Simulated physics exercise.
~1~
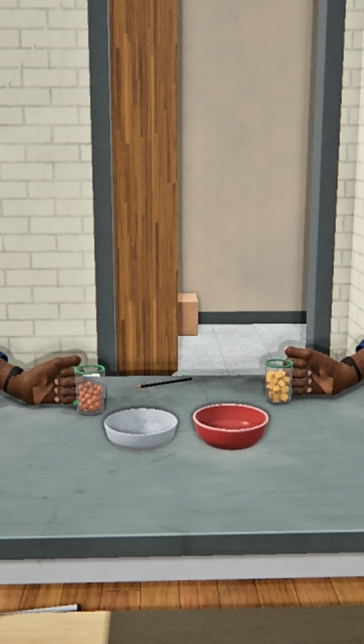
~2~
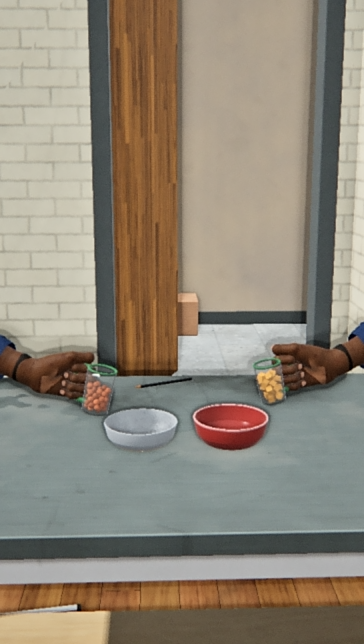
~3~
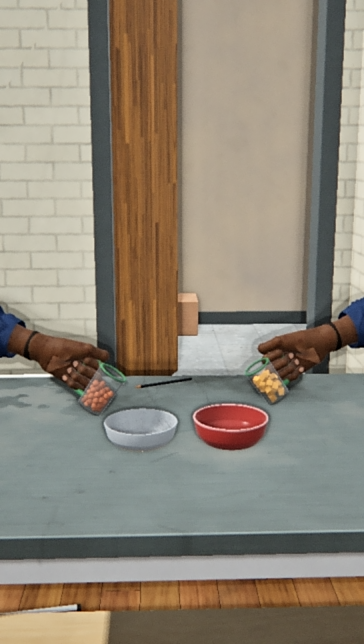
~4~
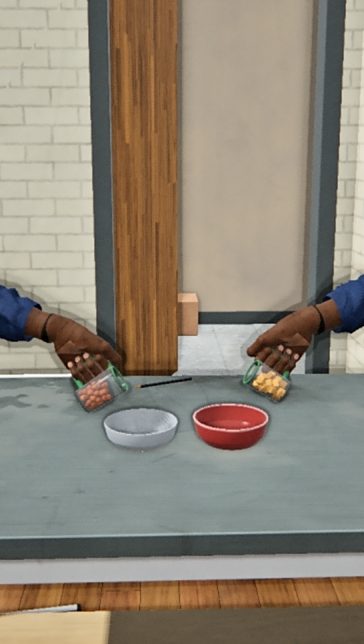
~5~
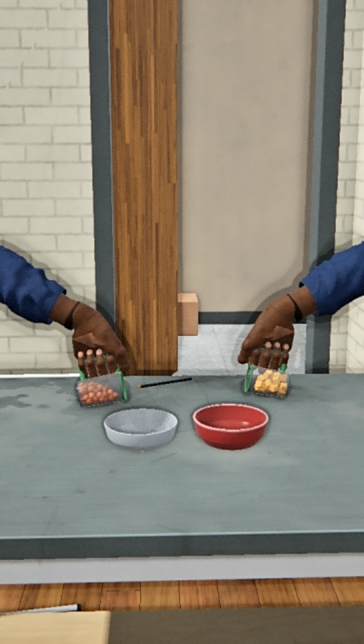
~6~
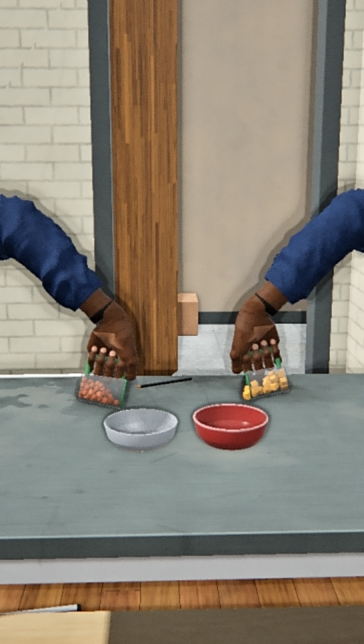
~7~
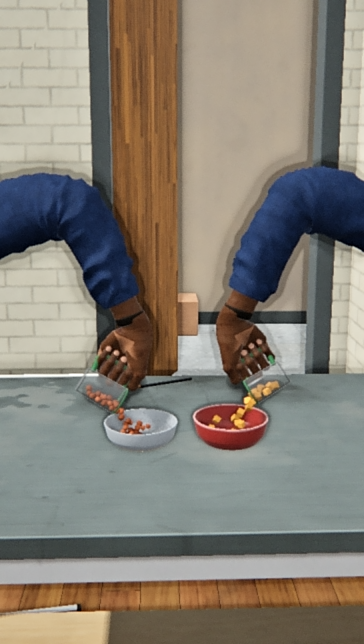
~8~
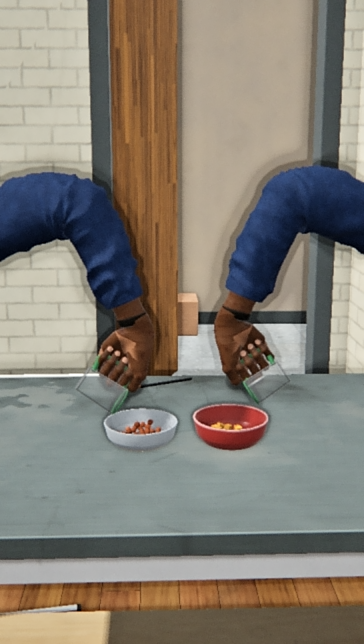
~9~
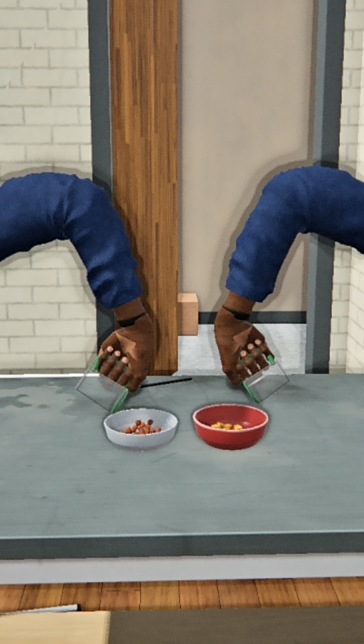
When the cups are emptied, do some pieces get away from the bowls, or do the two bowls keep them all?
Both bowls keep all their pieces. The reddish ones settle in the grey bowl on the left and the yellow ones in the red bowl on the right.
